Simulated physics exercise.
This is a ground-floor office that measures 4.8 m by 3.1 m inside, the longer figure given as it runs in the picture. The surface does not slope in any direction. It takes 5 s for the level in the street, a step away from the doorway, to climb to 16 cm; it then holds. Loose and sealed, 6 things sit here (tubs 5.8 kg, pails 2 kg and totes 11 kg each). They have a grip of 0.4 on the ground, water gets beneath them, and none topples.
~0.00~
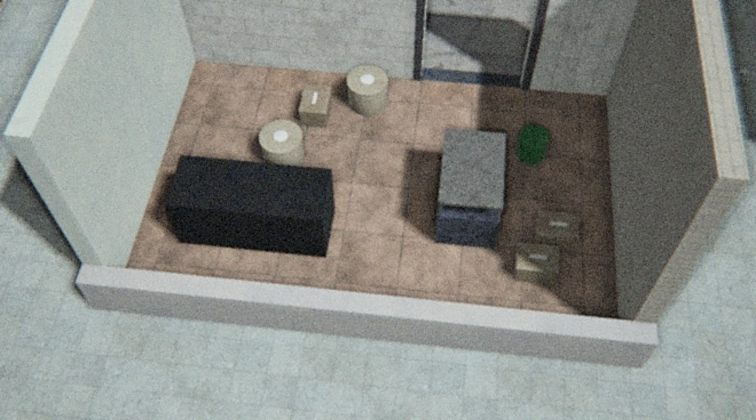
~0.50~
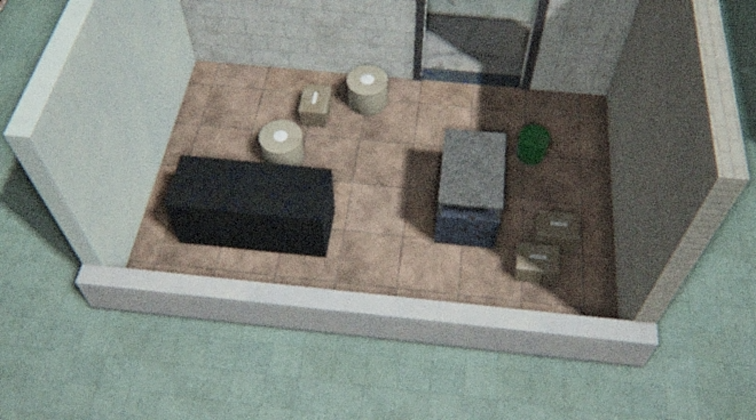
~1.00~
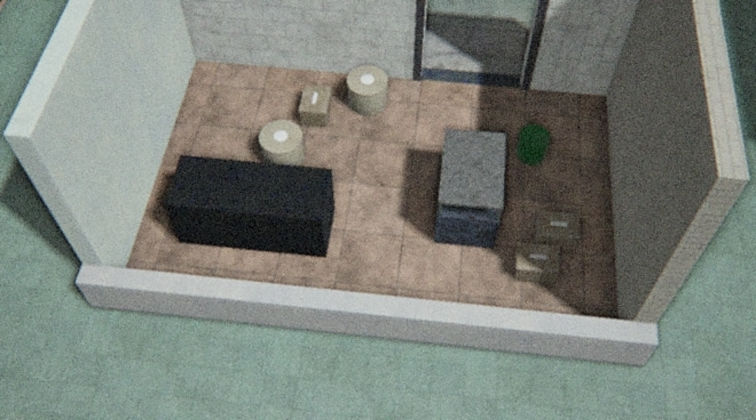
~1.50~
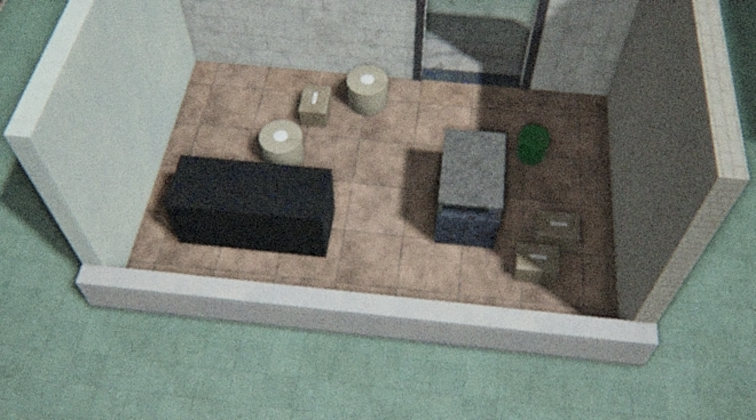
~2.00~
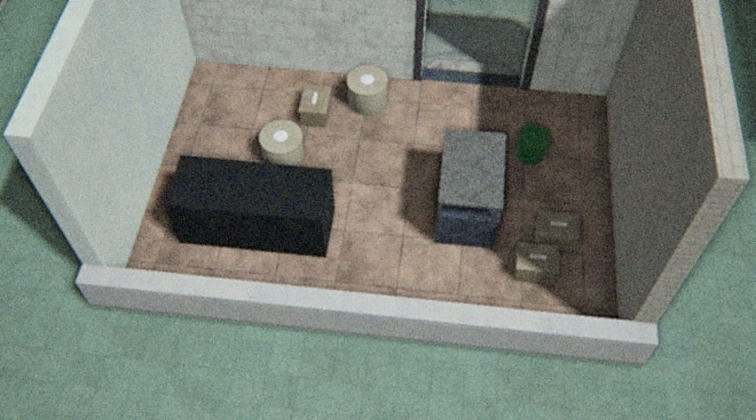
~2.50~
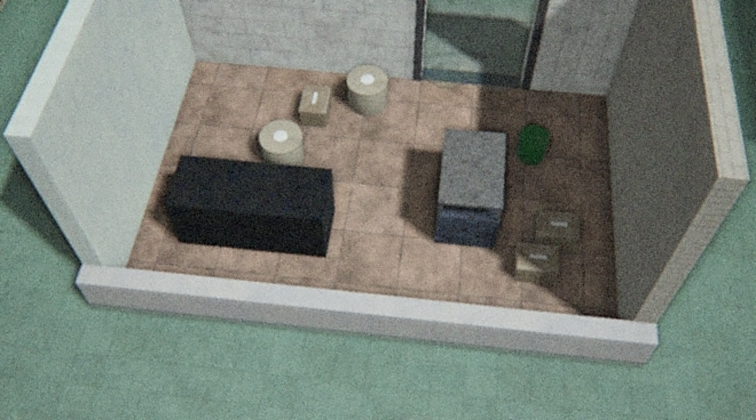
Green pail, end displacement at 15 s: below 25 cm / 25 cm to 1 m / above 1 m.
Above 1 m.
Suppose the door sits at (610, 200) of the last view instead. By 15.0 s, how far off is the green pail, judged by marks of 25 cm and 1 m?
By then the green pail has been carried a long way.
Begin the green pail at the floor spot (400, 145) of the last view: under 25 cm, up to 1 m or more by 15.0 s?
It creeps a little.
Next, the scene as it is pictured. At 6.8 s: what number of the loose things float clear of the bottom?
It comes to 1 of them.
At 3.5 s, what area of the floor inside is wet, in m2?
Close to 1.0 m2, I'd say.
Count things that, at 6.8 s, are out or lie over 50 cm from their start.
The answer is 1.
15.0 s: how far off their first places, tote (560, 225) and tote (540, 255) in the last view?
In that order: 20 cm, 5 cm.
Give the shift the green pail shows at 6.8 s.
Close to 120 cm.
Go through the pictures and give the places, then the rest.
In the first frame, the green pail at (535, 136) rests on the ground; water covers 0.0 m2; 0 of 6 have shifted.
In the second frame, the green pail at (535, 136) rests on the ground; 0.0 m2 under water; 0 of 6 have shifted.
In the third frame, the green pail at (535, 136), on the bottom; water covers 0.0 m2; 0 of 6 have shifted.
In the fourth frame, the green pail at (535, 136) rests on the ground; water covers 0.0 m2; 0 of 6 have shifted.
In the fifth frame, the green pail at (535, 136) rests on the ground; 0.0 m2 under water; 0 of 6 have shifted.
In the sixth frame, the green pail at (535, 136) rests on the ground; water covers 0.0 m2; 0 of 6 have shifted.
After 3.5 s the green pail is near (535, 136), 0.0 m from its start, aground; 0 afloat.
After 6.8 s the green pail is near (599, 219), 1.2 m from its start, afloat; 1 afloat.
After 11.0 s the green pail is near (391, 227), 1.9 m from its start, afloat; 1 afloat.
After 15.0 s the green pail is near (233, 244), 3.3 m from its start, afloat; 3 afloat.
